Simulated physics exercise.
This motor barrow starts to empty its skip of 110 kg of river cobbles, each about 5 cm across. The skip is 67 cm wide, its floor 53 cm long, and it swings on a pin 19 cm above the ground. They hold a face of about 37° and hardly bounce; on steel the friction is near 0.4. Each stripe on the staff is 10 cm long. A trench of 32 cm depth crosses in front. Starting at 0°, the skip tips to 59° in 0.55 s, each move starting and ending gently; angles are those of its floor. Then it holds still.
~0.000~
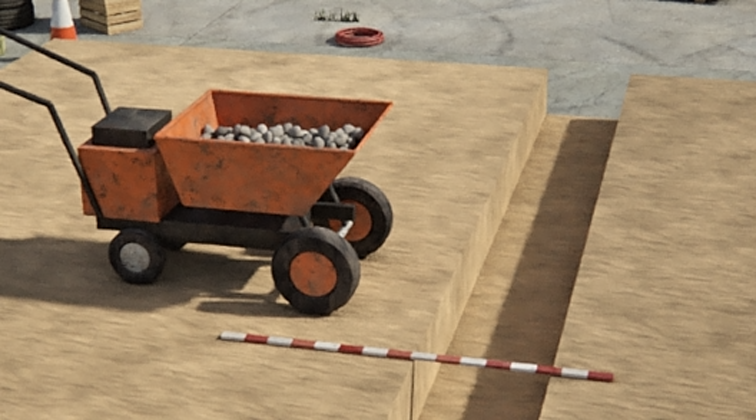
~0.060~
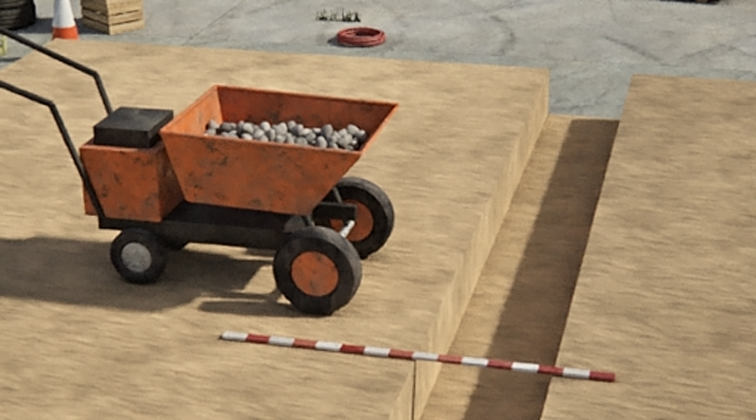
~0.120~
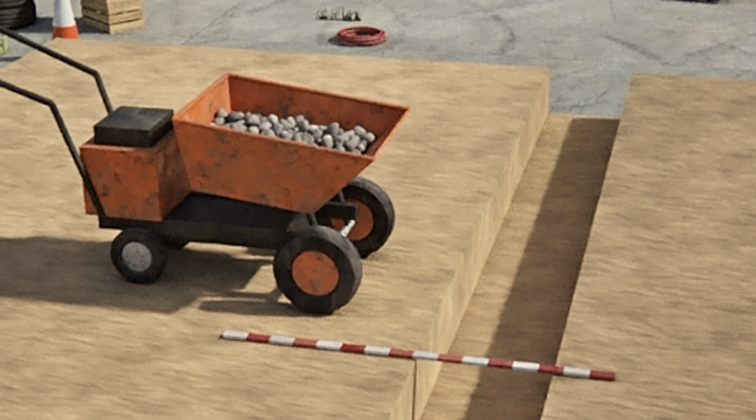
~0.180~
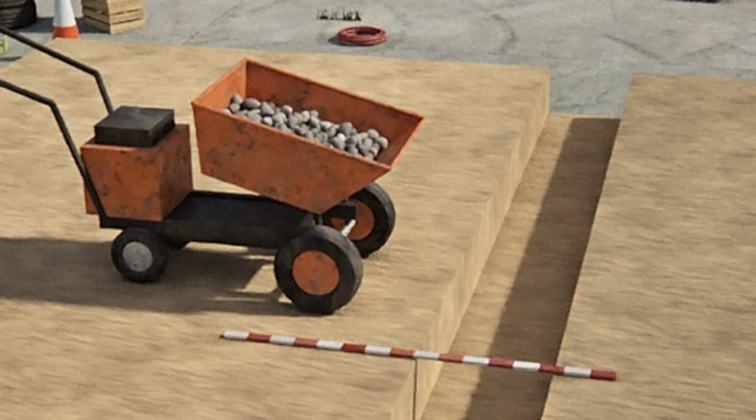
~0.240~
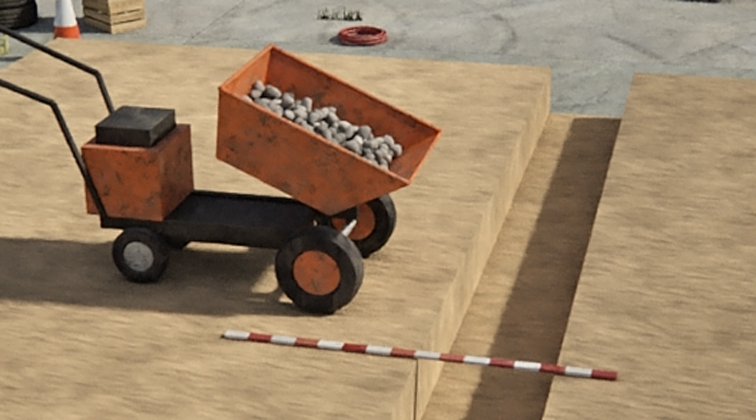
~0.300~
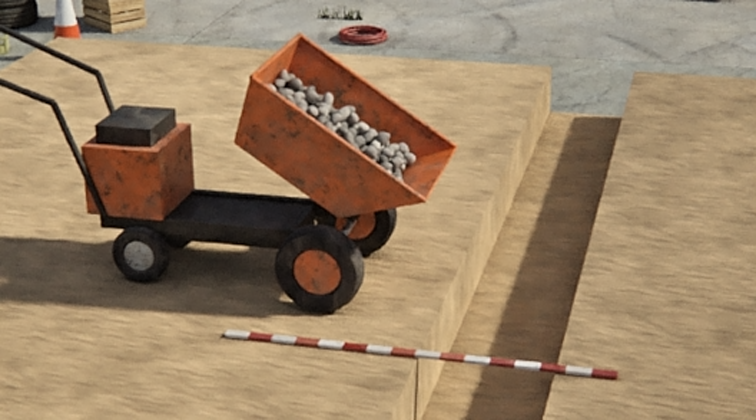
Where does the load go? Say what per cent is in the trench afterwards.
Some 66 per cent of it.
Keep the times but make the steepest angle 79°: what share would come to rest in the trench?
In that case some 90 per cent.
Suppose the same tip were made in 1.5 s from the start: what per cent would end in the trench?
Then about 60 per cent.
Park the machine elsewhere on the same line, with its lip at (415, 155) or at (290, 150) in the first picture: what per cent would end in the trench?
Near 35 per cent from the first place, 55 from the second.
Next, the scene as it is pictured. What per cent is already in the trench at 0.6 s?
Some 5 per cent.
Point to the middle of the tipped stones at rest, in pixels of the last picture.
Near (529, 354).
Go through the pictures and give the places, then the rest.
The skip is at 0°, its lip at (355, 153); the top of the load is at (299, 136), in the first frame.
The skip is at 2°, its lip at (361, 155); the top of the load is at (265, 130); the stones move at 0.4 m/s on average, in the second frame.
The skip is at 7°, its lip at (373, 160); the top of the load is at (252, 122); the stones move at 0.9 m/s on average, in the third frame.
The skip is at 15°, its lip at (390, 170); the top of the load is at (256, 109); the stones move at 1.2 m/s on average, in the fourth frame.
The skip is at 24°, its lip at (409, 184); the top of the load is at (269, 97); the stones move at 1.4 m/s on average, in the fifth frame.
Lip at (425, 201), floor tilted 34°, highest stones at (290, 86); the stones move at 1.4 m/s on average, in the sixth frame.
After 0.4 s the floor is at 49°; 100 % in the skip; the foremost stones are at (422, 192).
After 0.6 s the floor is at 59°; 96 % in the skip, 4 % in the trench; the foremost stones are at (499, 255).
After 1.0 s the floor is at 59°; 52 % in the skip, 44 % in the trench, 4 % past the trench; the foremost stones are at (632, 311).
After 3.0 s the floor is at 59°; 30 % in the skip, 66 % in the trench, 5 % past the trench; the foremost stones are past the picture's edge.
